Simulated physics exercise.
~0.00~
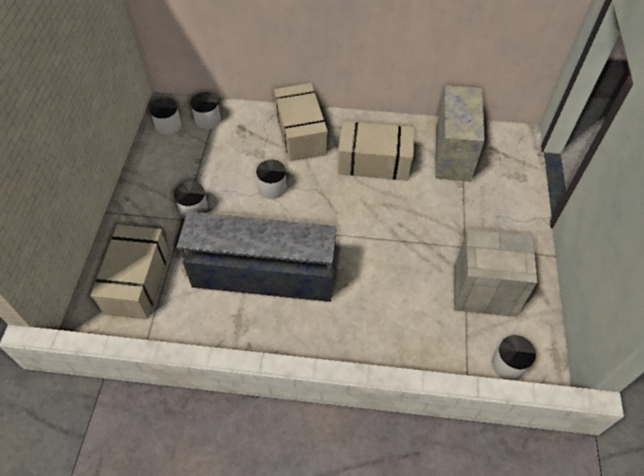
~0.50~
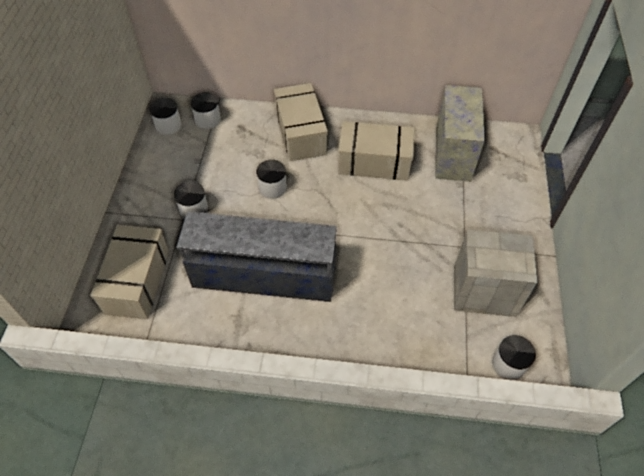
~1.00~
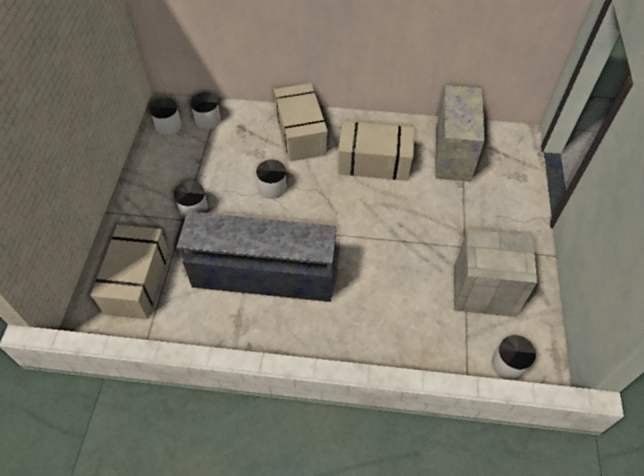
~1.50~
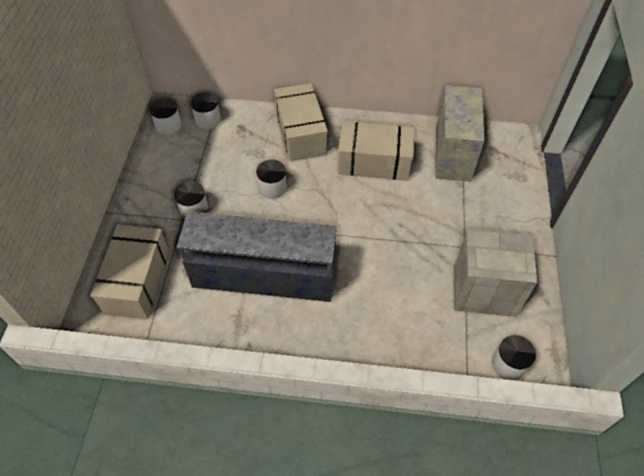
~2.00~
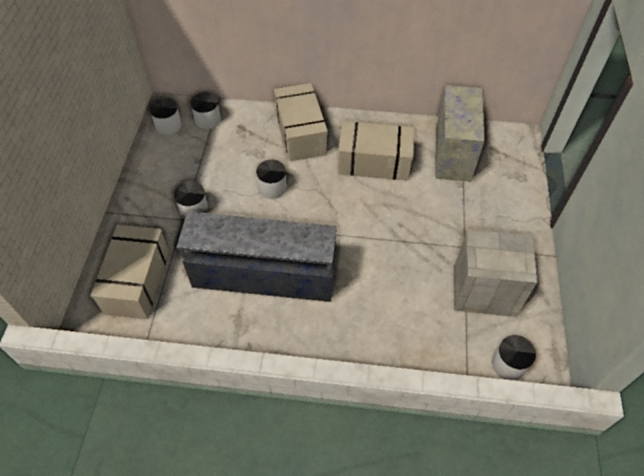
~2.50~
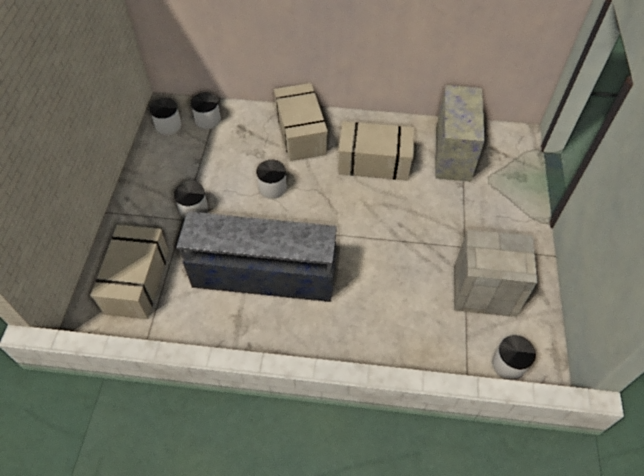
Green water covers the mauve ground beyond the low pale front wall of a small room, seen from a fixed, high viewpoint, then deepens in colour and shows in the right-hand doorway. Pale, dark-topped pails, tan strapped boxes, a long dark chest and two greyish blocks stand motionless on the cracked beige floor. Lastly, a thin, small wedge of greenish water spreads in from the doorway, while the camera stays still.
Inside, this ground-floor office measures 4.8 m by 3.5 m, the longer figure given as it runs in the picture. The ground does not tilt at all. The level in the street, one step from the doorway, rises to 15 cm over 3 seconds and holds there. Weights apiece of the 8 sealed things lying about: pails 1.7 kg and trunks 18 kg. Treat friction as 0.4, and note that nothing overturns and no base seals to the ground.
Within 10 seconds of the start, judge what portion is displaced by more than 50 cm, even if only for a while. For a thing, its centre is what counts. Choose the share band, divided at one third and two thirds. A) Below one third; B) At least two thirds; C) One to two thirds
Below one third.
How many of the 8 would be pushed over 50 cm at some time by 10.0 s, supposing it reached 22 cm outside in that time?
4.
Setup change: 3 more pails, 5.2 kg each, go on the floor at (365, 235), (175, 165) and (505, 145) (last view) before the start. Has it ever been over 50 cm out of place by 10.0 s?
In that order: More, under, short of it.
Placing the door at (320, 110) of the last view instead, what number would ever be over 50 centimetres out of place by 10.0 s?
The count would be 7.
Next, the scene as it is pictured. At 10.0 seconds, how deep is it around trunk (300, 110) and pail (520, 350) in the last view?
Roughly 3 and 3 cm.
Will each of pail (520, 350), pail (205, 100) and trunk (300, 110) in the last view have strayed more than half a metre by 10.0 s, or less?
First not as far, then not as far, then not as far.
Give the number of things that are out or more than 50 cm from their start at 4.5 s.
At that time I count 0.
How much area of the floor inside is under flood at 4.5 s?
That flooded area is roughly 4.5 m2.
After 3.5 s 0 of 8 are over 50 cm from their spots; 0 afloat.
After 4.5 s 0 of 8 are over 50 cm from their spots; 0 afloat.
After 7.0 s 0 of 8 are over 50 cm from their spots; 0 afloat.
After 10.0 s 2 of 8 are over 50 cm from their spots, and 2 have been at some point; 3 afloat.
